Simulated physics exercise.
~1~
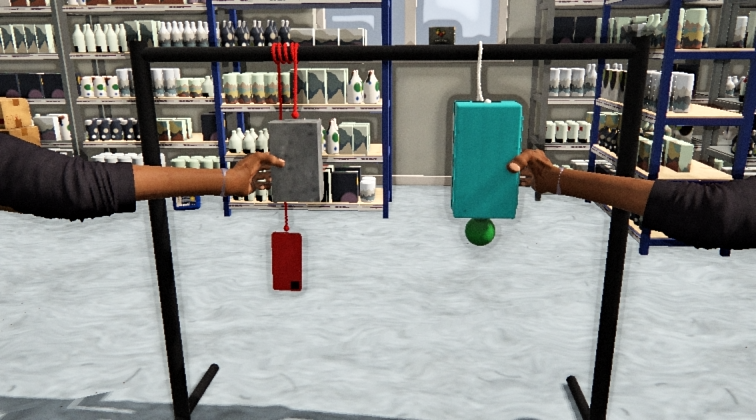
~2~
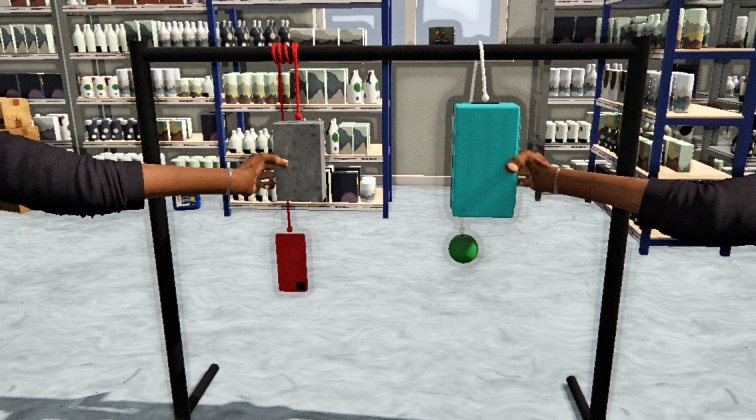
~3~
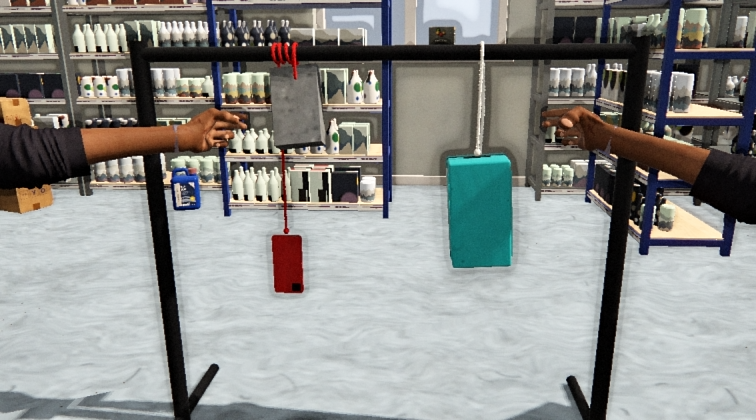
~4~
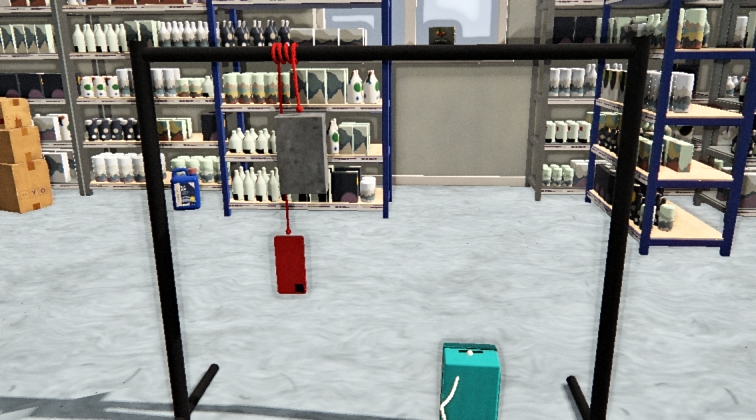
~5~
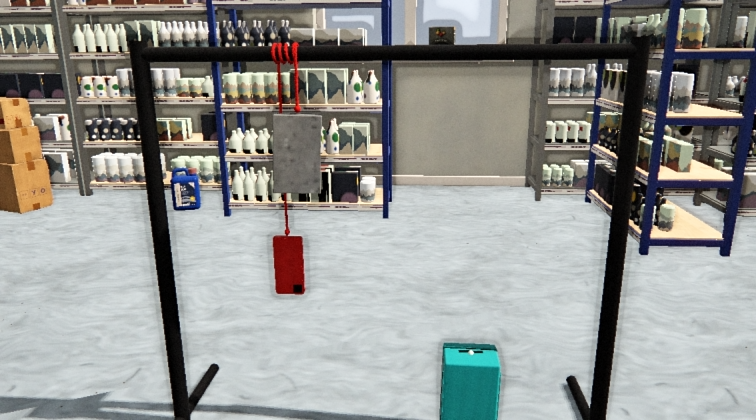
At first, two hands steady a gray paver on a red cord at left and a turquoise case on a white cord at right, both hanging from a black rail. A red phone-like object dangles below the paver, and a green ball hangs beneath the case, shifting slightly left and down. The hands then let go and draw back, the paver tilts a little, and the turquoise case drops, its white cord stretched above it. The case reaches the floor with the cord lying loose against it. Finally, the paver still hangs, while the case rests below.
